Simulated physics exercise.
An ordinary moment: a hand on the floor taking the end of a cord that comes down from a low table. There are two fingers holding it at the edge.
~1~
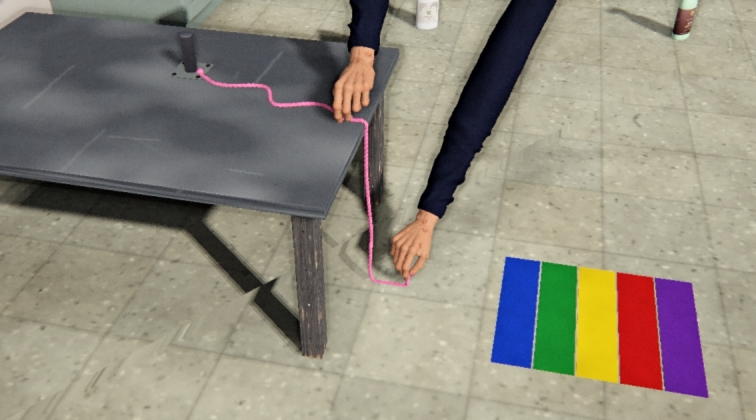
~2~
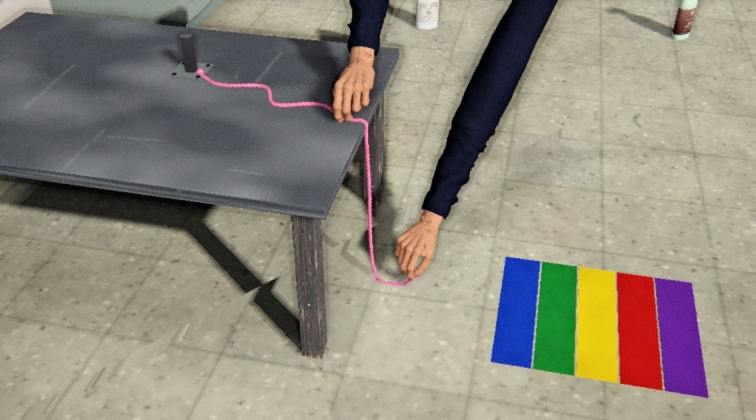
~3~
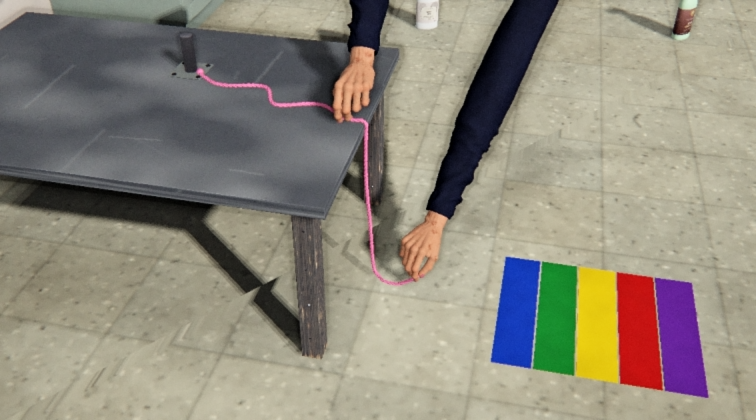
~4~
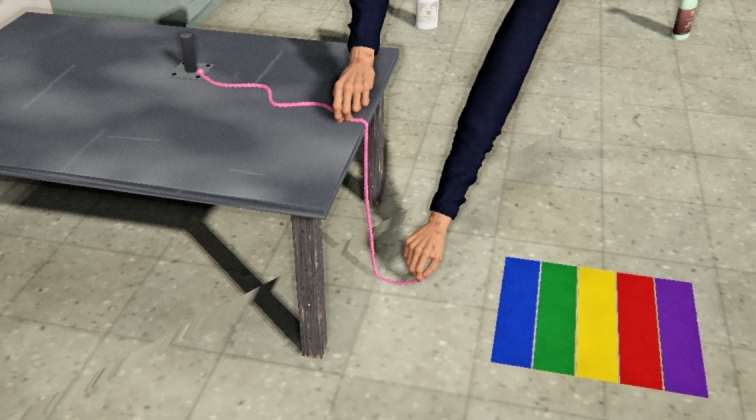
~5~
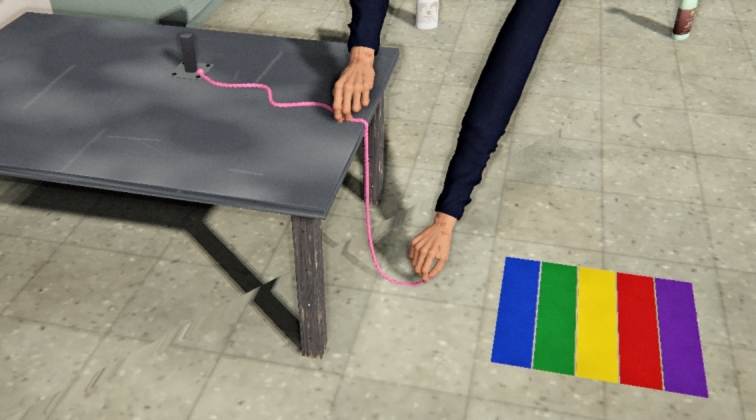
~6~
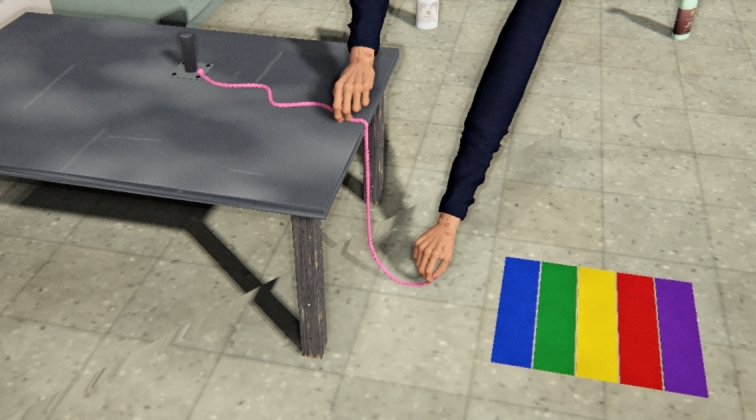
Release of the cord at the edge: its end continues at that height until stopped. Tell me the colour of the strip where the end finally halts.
It halts over green.
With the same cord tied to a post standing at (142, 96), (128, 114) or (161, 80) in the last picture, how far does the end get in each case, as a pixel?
Try 1 about (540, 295), try 2 about (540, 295), try 3 about (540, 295).
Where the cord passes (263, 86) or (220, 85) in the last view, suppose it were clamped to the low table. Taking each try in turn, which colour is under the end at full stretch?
Green; green.
Soon after, end near (508, 290); over blue.
Then, end near (544, 295); over green.
At full stretch, end near (565, 299); over green. It halts on the green strip.
